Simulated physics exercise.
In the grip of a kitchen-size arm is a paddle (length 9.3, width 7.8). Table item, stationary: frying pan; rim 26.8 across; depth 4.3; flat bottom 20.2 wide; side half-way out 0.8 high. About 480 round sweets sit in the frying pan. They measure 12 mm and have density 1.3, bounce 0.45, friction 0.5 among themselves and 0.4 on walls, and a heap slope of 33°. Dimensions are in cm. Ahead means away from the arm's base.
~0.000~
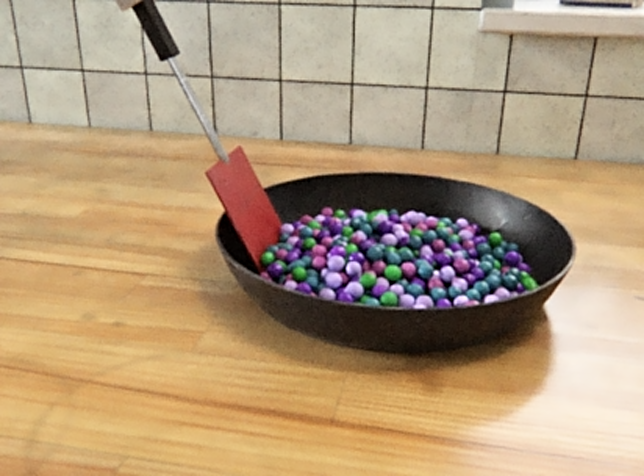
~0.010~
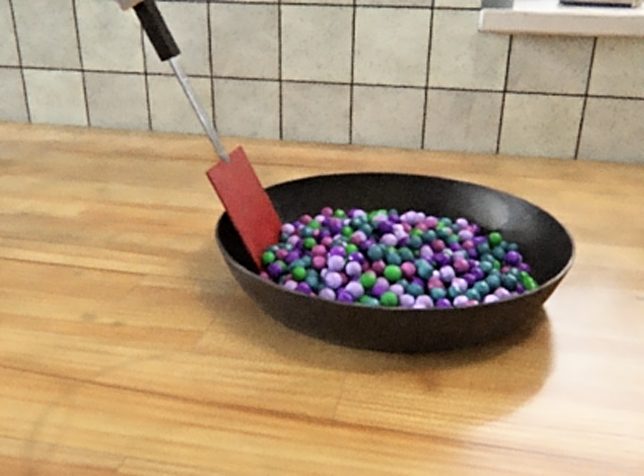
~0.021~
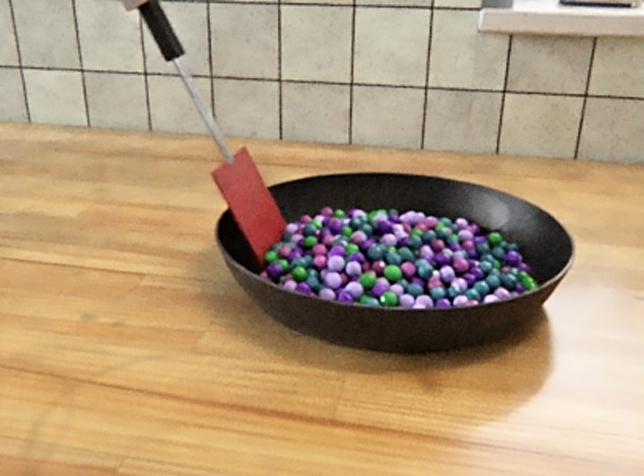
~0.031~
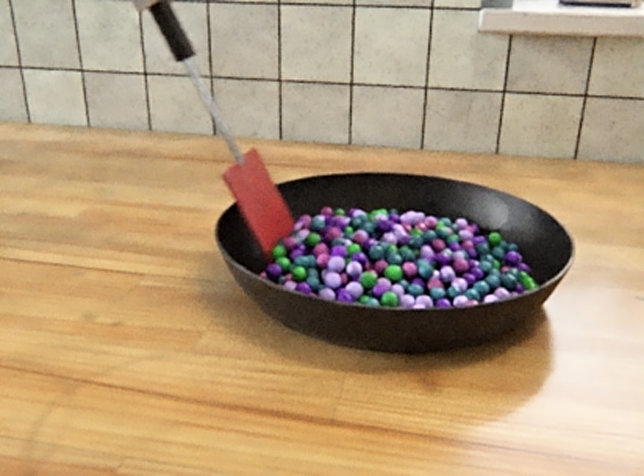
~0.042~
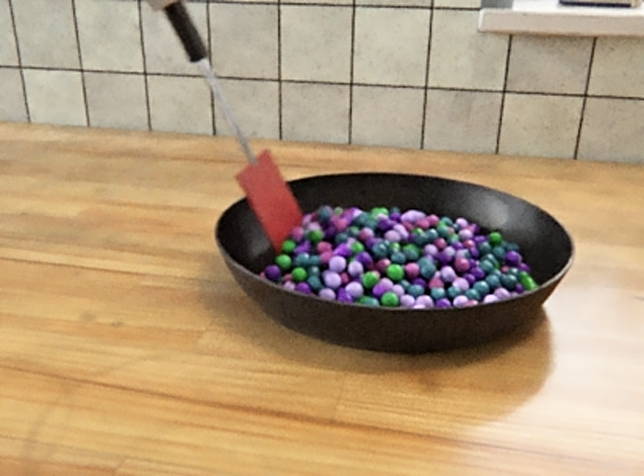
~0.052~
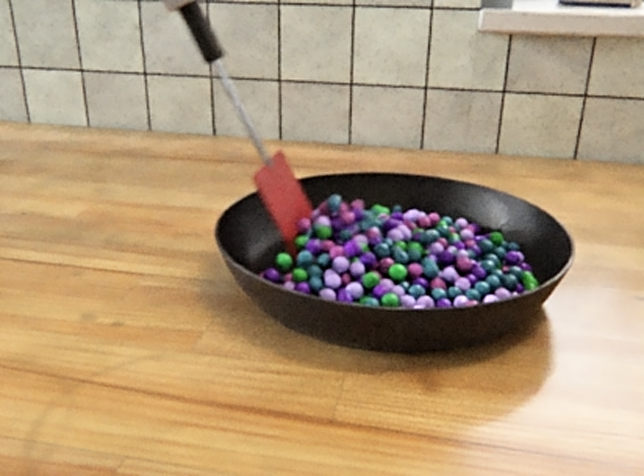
On a wooden counter by a tiled wall, a red paddle rested at the left side of a black pan of colourful round sweets, then moved right, pushing the nearby ones into a slightly higher heap.
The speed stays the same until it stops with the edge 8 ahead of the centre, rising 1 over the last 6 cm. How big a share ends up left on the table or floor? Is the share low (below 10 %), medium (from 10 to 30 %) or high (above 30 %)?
The share is medium, from 10 to 30 %.
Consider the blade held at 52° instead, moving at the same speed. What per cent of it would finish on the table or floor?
It would come to roughly 15 percent.
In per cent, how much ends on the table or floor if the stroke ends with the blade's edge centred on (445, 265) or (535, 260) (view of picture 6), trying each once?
5 % and 35 %.
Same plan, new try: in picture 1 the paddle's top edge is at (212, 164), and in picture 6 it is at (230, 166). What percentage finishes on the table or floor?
Roughly 0 percent ends up there.
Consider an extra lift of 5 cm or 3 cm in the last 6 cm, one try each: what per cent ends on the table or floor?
Near 20 and 20 percent respectively.
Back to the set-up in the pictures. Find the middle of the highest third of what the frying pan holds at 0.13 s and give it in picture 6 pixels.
It is centred close to (445, 241).
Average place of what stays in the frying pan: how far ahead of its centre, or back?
Offset forward: Around 4.0 cm.
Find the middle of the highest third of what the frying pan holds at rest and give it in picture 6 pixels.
Near (515, 254).
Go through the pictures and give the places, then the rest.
The first picture shows paddle top edge at (224, 158), sloping 63°; upper third of the load around (384, 253), from x 265 to 530, top at y 215; 482 in the frying pan.
The second picture shows paddle top edge at (224, 158), sloping 63°; upper third of the load around (382, 252), from x 265 to 530, top at y 215.
The third picture shows paddle top edge at (229, 158), sloping 63°; upper third of the load around (381, 252), from x 265 to 530, top at y 215.
The fourth picture shows paddle top edge at (239, 159), sloping 63°; upper third of the load around (377, 248), from x 260 to 530, top at y 215.
The fifth picture shows paddle top edge at (253, 160), sloping 63°; upper third of the load around (377, 247), from x 260 to 530, top at y 215.
The sixth picture shows paddle top edge at (267, 162), sloping 63°; upper third of the load around (375, 246), from x 260 to 530, top at y 205; 482 in the frying pan.
After 0.09 s, sloping 63°, highest piece 8 above the table; 482 in the frying pan.
After 0.13 s, sloping 63°, highest piece 10 above the table; 481 in the frying pan, 1 on the blade or in flight.
After 0.35 s, sloping 63°, highest piece 8 above the table; 415 in the frying pan, 56 on the table or floor, 11 on the blade or in flight.
After 1.40 s, sloping 63°, highest piece 6 above the table; 415 in the frying pan, 67 on the table or floor.
At rest, 415 in the frying pan, 67 on the table or floor. That is 14 % on the table or floor.
